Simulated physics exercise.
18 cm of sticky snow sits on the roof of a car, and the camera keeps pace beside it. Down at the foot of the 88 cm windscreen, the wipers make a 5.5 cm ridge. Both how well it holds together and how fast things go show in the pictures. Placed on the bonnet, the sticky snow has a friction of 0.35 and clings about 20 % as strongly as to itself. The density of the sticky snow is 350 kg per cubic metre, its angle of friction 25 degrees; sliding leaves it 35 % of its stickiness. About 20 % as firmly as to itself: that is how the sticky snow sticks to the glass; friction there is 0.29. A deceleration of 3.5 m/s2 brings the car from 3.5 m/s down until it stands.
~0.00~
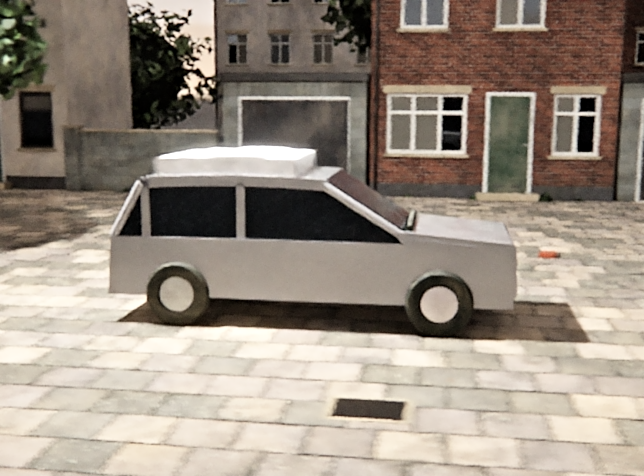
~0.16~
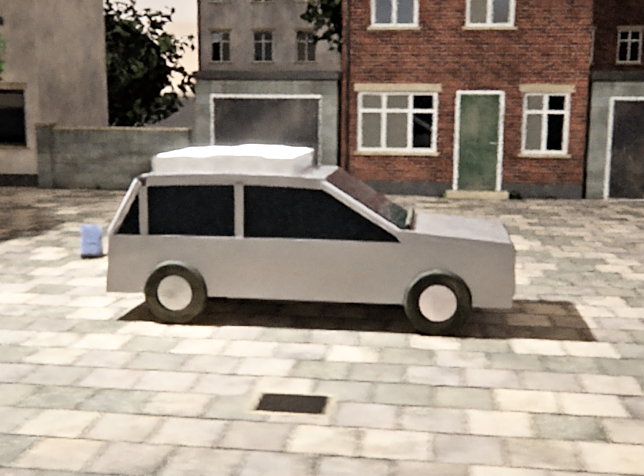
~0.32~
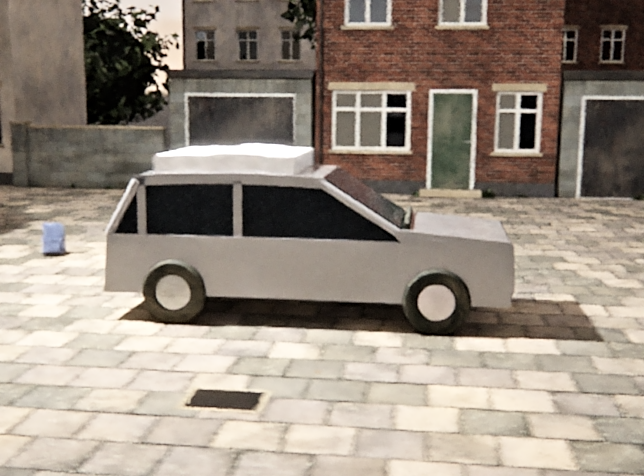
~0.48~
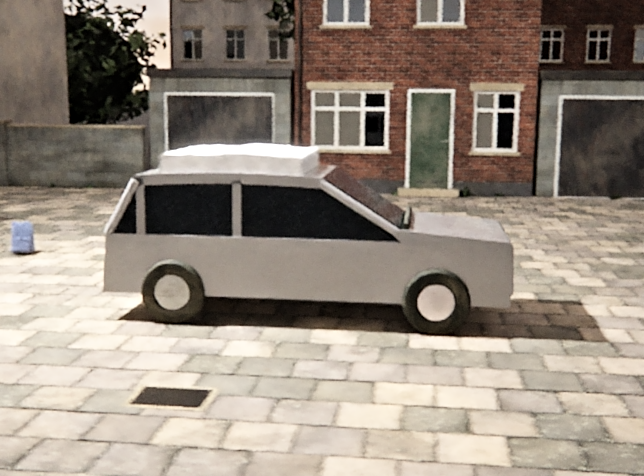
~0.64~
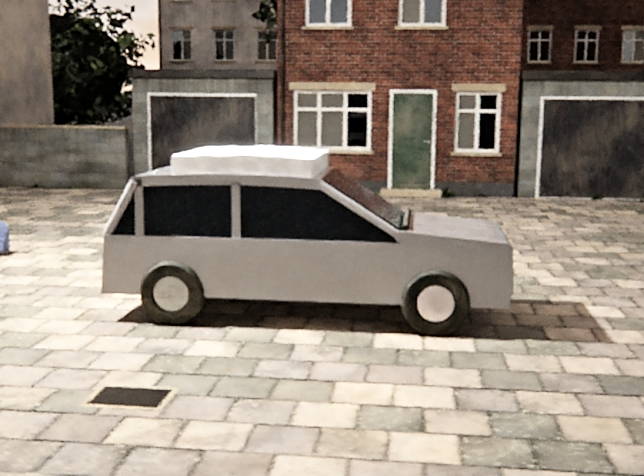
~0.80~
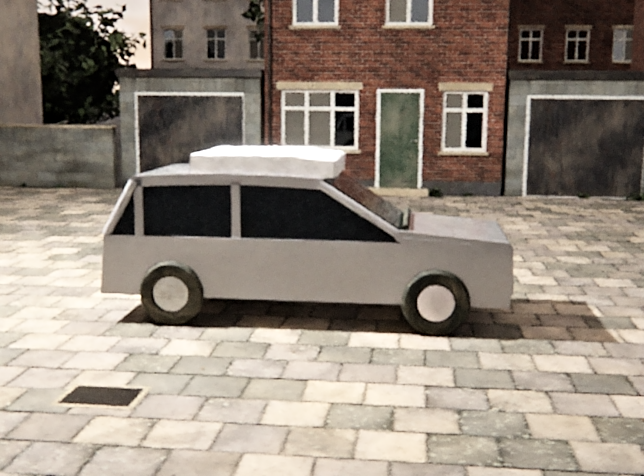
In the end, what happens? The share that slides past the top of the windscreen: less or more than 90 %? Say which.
The answer is more.
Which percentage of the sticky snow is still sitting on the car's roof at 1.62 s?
Estimate: Near 0 in a hundred.
After 1.17 s, 43 % of the snow is on the roof, 50 % on the glass, 6 % on the bonnet and none has gone off the nose.
After 1.62 s, none of the snow is on the roof, 41 % on the glass, 59 % on the bonnet and 1 % has gone off the nose.
After 2.06 s, none of the snow is on the roof, 15 % on the glass, 75 % on the bonnet and 11 % has gone off the nose.
After 2.50 s, none of the snow is on the roof, 15 % on the glass, 59 % on the bonnet and 26 % has gone off the nose.
After 2.80 s, none of the snow is on the roof, 15 % on the glass, 58 % on the bonnet and 27 % has gone off the nose.
